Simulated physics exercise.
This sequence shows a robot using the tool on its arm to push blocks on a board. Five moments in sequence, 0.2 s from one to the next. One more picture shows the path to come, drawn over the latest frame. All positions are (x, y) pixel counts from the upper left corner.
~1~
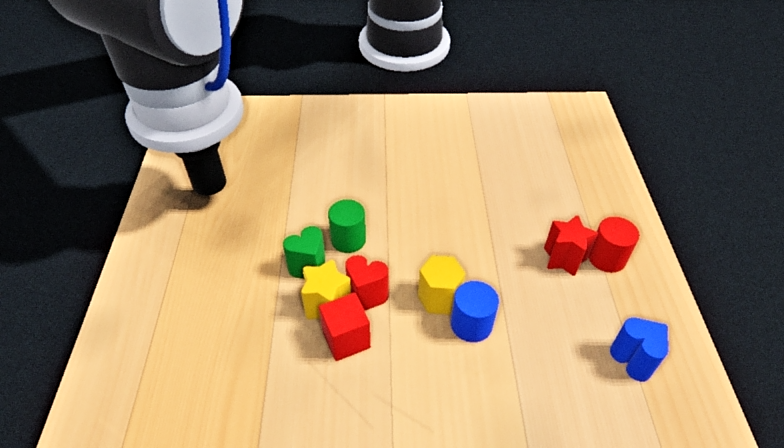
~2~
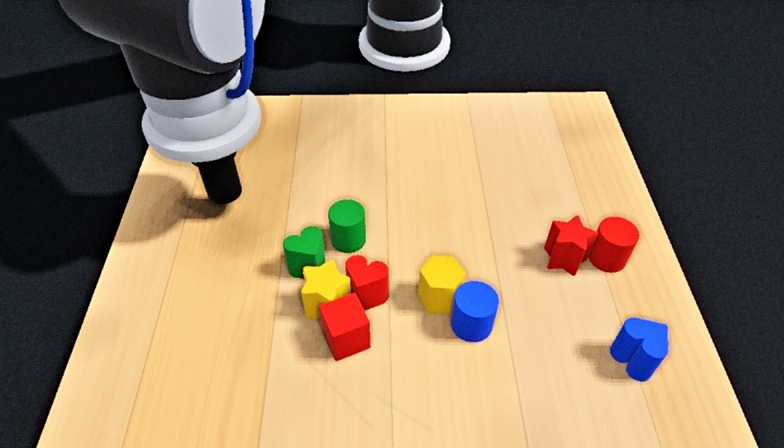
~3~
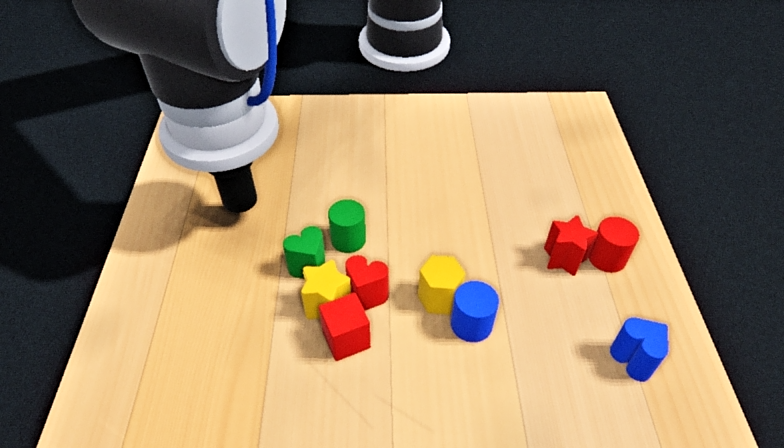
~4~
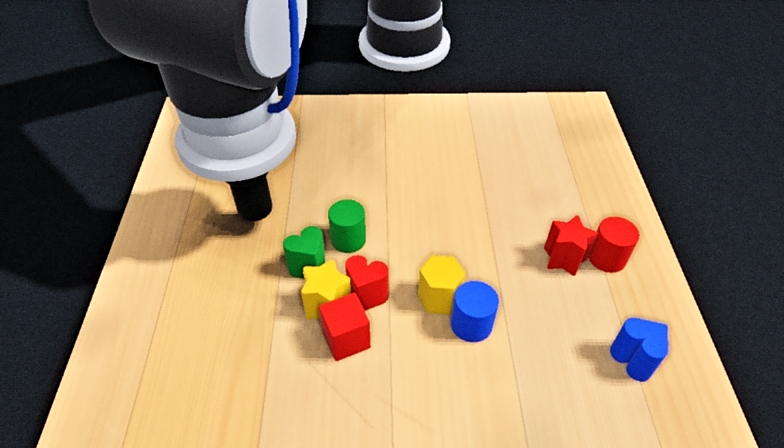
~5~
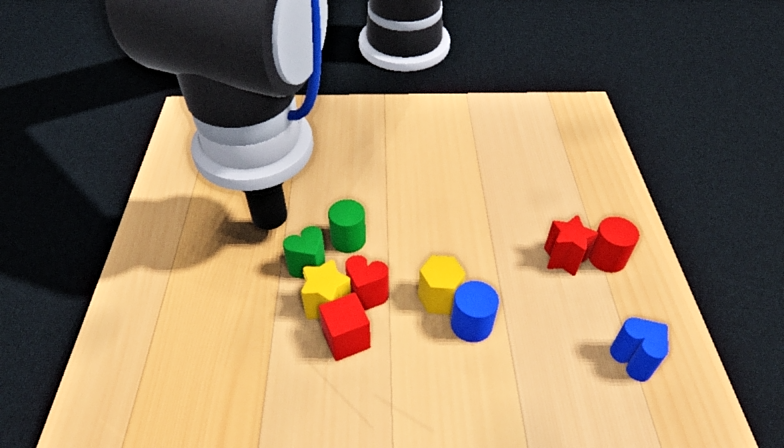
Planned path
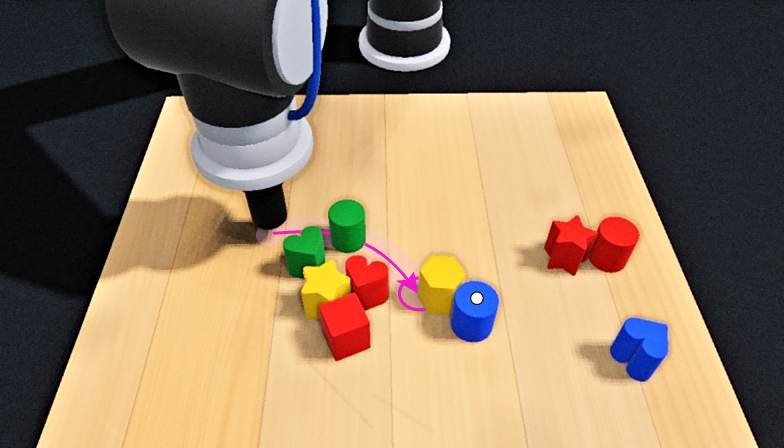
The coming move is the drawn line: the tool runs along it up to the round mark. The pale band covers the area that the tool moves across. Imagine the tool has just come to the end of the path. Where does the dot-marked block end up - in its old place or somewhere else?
Well, the dot-marked block shifts from its place.
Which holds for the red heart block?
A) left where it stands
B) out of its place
Option A.
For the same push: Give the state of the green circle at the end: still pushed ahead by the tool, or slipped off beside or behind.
I'd say the green circle has slipped off and sits beside or behind the tool.
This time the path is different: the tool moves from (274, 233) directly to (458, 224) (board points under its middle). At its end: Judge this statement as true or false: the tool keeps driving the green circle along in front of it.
That statement is not accurate.
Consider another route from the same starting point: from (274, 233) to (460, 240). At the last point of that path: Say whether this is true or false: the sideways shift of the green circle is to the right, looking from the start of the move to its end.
Verdict: True.
The line goes from (274, 233) by way of (331, 234) and (382, 254) to (418, 294); the dot is on the blue circle.
The first path, step by step. One third of the way, tool at (330, 219); green circle at (363, 215).
Two thirds of the way, tool at (382, 240); green circle at (420, 231).
At the end, tool at (419, 279); green circle at (444, 240); red heart block unmoved; yellow six-sided block at (456, 285); blue circle at (492, 308).
